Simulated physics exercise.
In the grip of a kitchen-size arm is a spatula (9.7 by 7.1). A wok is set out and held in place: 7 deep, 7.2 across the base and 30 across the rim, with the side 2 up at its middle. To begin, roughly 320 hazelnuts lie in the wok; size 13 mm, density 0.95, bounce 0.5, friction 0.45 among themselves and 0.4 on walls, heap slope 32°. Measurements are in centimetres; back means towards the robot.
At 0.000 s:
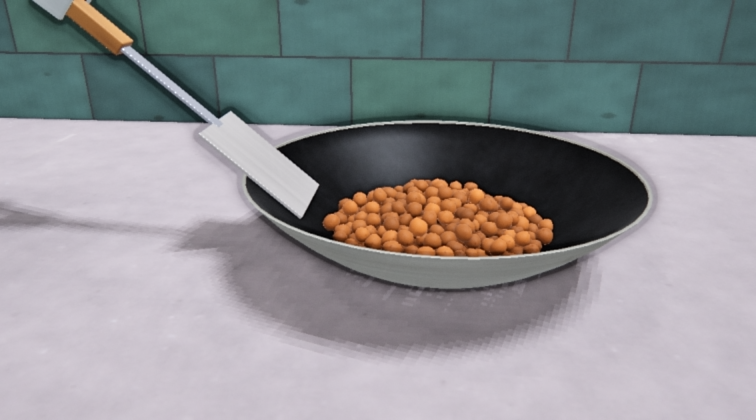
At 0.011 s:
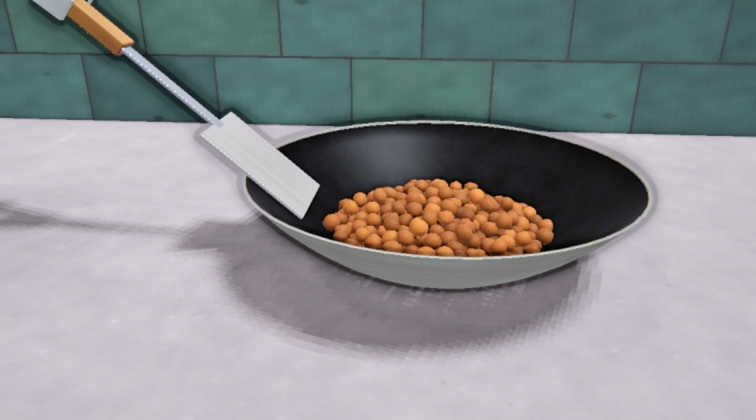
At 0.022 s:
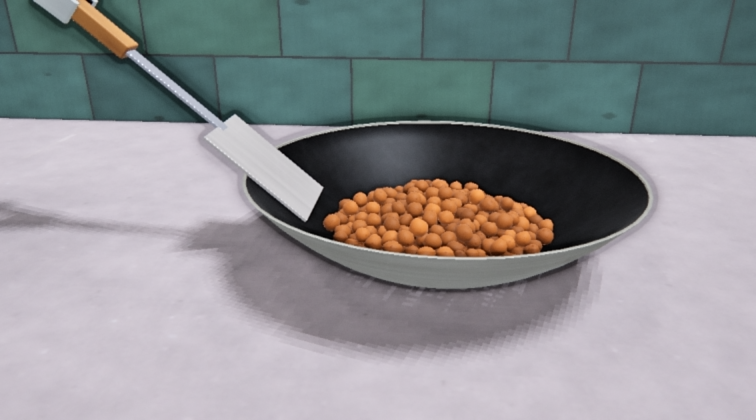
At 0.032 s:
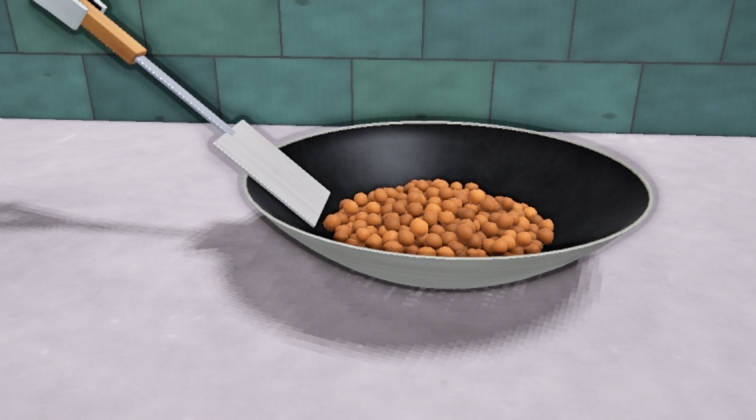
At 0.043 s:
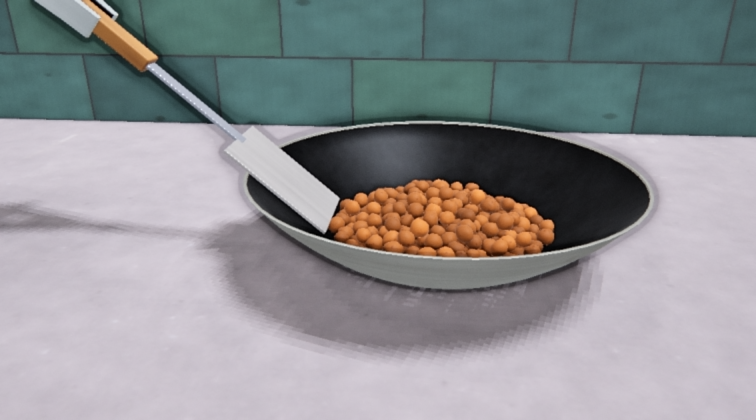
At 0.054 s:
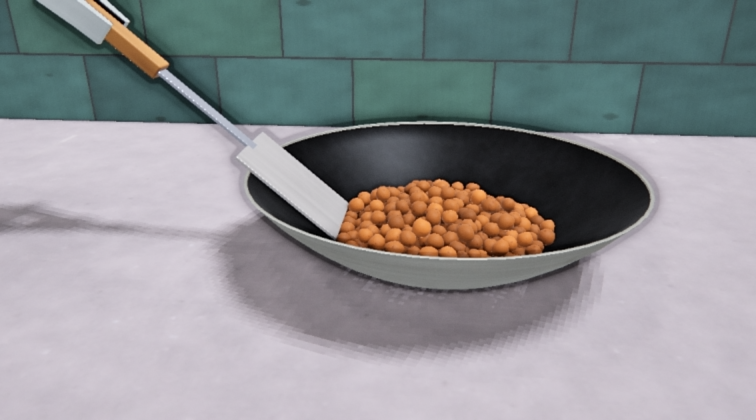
A spatula with a wooden handle slid a short way down and to the right inside a dark wok, meeting the left edge of a heap of brown hazelnuts and nudging it slightly.
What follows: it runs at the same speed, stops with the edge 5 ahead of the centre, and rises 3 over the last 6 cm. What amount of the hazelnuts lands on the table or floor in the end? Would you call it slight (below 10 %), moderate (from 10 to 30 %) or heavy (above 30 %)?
I would call it slight.
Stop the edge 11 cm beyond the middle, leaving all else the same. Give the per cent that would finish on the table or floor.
Estimate: Approx. 25 %.
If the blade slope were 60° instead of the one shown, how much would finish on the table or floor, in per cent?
Estimate: Approx. 0 %.
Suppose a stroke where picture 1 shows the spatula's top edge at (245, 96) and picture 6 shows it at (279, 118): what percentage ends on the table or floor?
Off the vessel, on the table or floor: Some 0 percent.
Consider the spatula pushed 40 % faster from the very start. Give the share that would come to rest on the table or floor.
About 5 in a hundred.
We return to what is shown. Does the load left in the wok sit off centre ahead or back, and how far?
What stays is shifted forward by around 4.5 cm.
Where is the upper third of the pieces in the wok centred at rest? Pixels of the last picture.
Somewhere near (547, 205) in the last picture.
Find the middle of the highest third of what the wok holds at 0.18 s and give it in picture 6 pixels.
Near (529, 206).
By 0.12 s, sloping 41°, highest piece 5 above the table; 319 in the wok.
By 0.18 s, sloping 41°, highest piece 7 above the table; 319 in the wok.
By 0.41 s, sloping 41°, highest piece 8 above the table; 319 in the wok.
By 1.46 s, sloping 41°, highest piece 6 above the table; 319 in the wok.
Final count, 319 in the wok. That is 0 % on the table or floor.
